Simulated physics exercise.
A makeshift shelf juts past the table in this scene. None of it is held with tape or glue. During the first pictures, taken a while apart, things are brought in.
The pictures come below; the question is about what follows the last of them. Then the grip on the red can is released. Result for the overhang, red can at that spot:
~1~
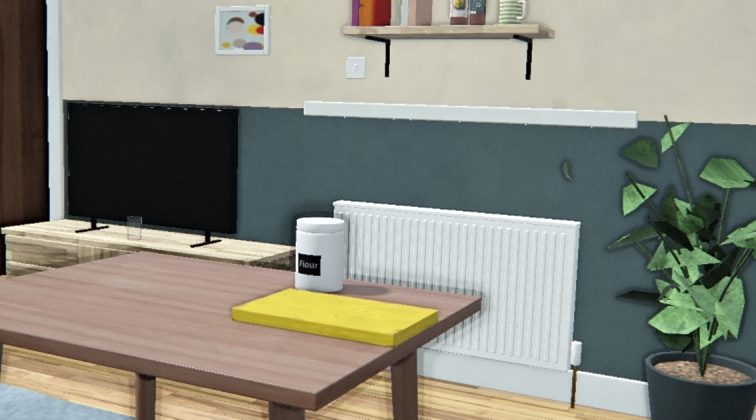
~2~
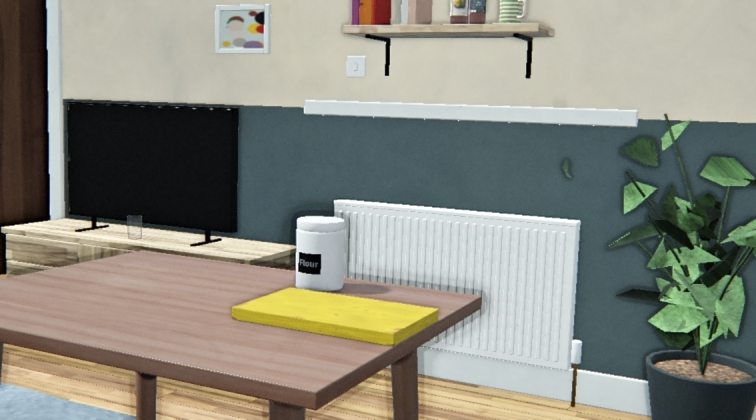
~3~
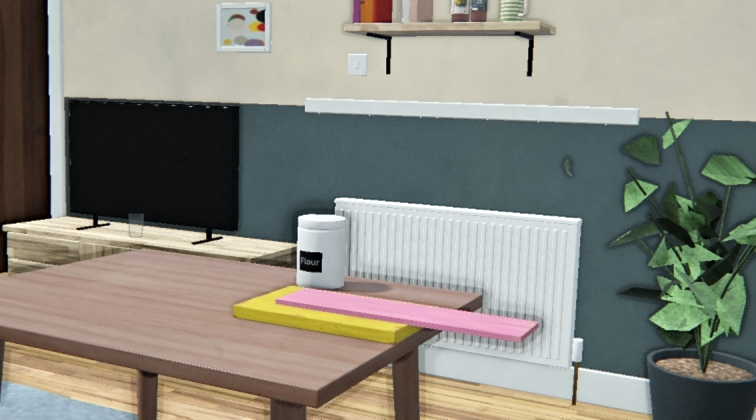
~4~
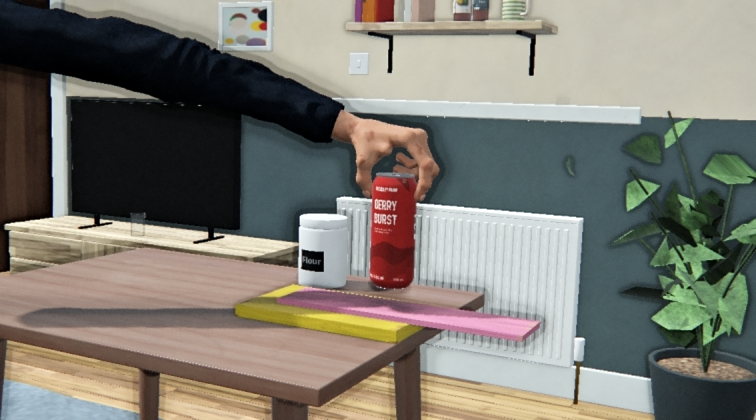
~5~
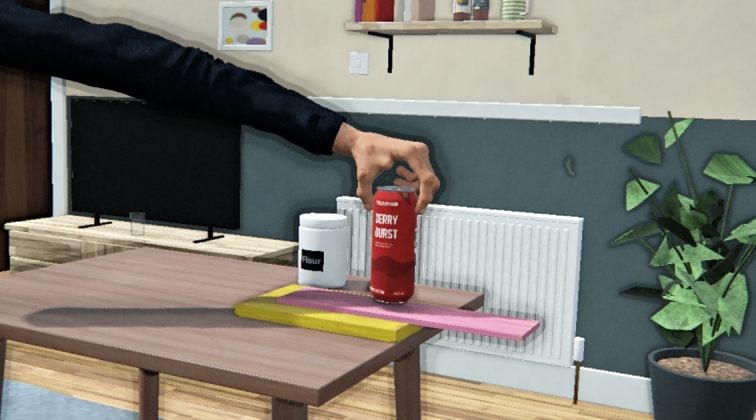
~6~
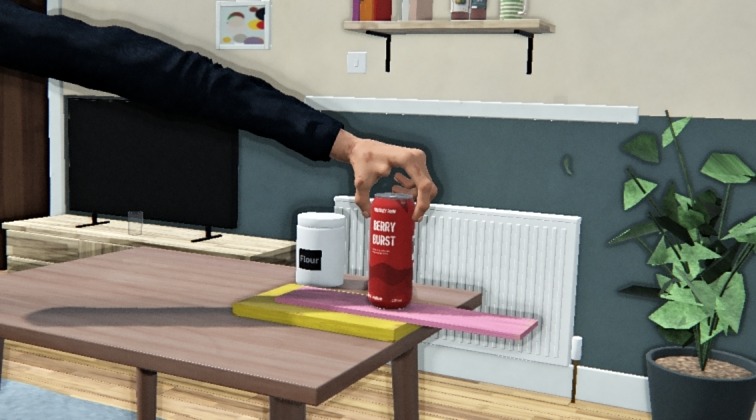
I expect no fall.
Then, 0.50 s on from there, things are still on the move.
Then, 0.80 s on from there, as before.
Then, 1.30 s on from there, no change.
Then, 2.00 s on from there, red can resting near (392, 251).
In the end, all 4 unmoved. At the end, from the last picture's camera, red can near (392, 251). The plank stays on the table.
